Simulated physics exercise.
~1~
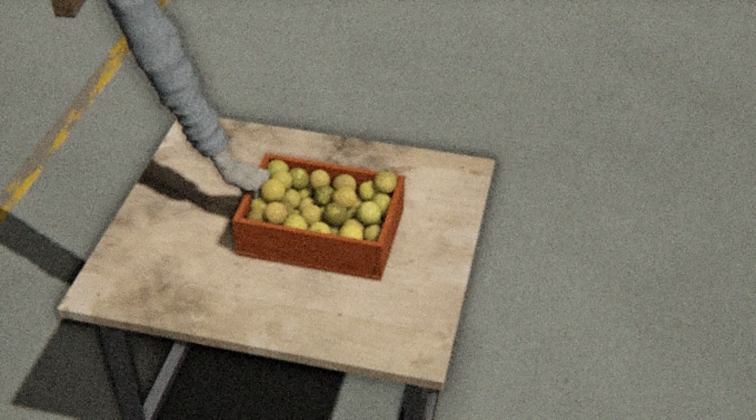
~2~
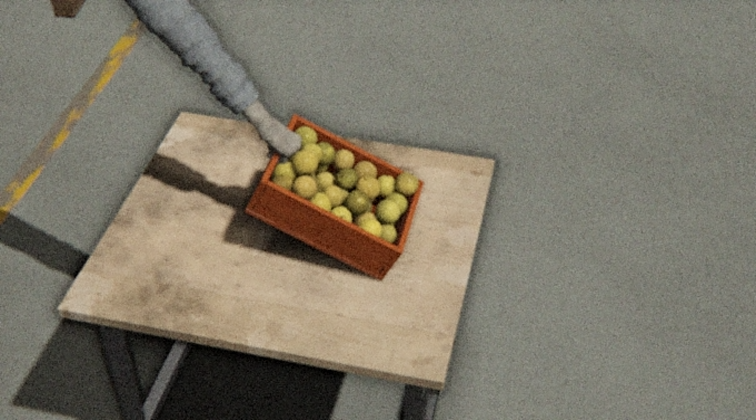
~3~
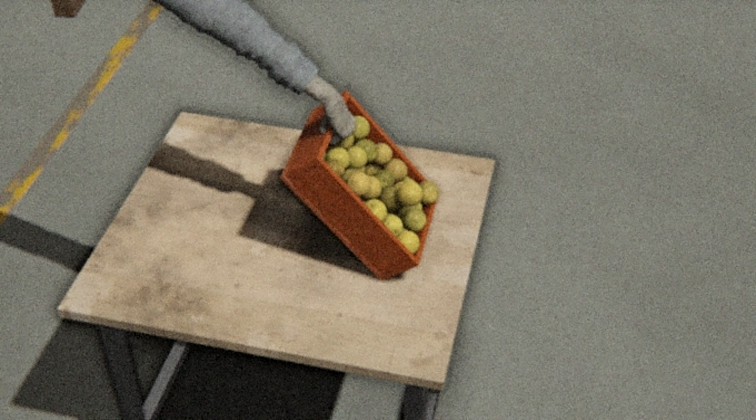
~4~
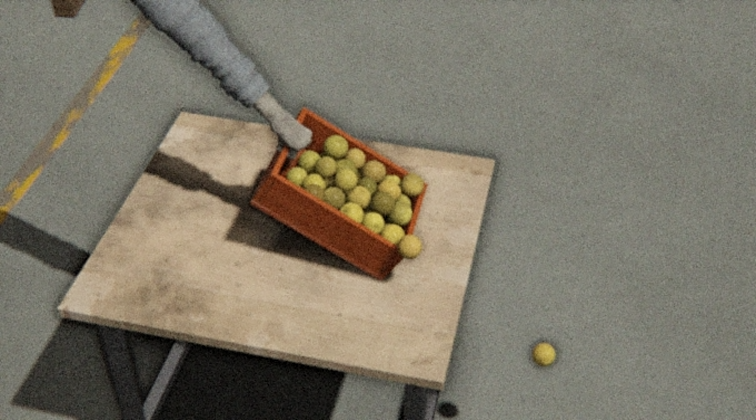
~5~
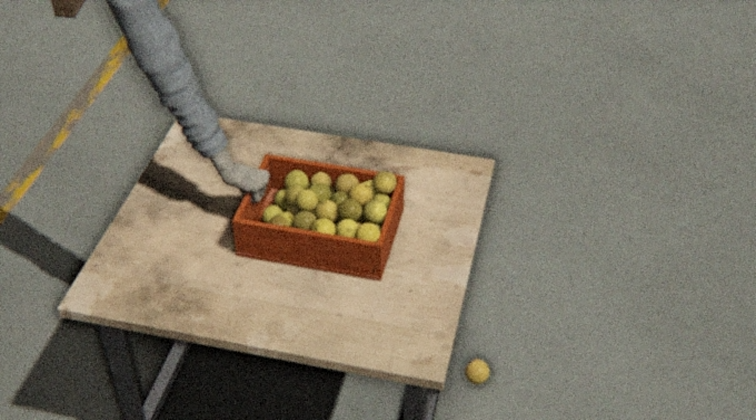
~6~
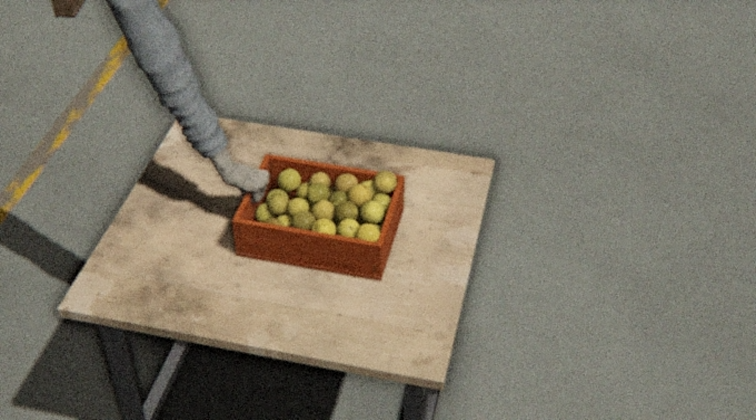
At the start, an orange box full of round yellow fruit stands on a wooden table, with a grey arm reaching in from the upper left and its hand at the box's left end. The hand lifts that end while the right end stays down on the table. The box tips steeply, and the fruit shifts toward the lower end. As the box is lowered partway, a yellow fruit lies on the floor to the right. The box settles flat again, with another look showing a fruit near the table leg. Finally, the box rests still, most of its fruit inside, and no fruit is visible on the floor.
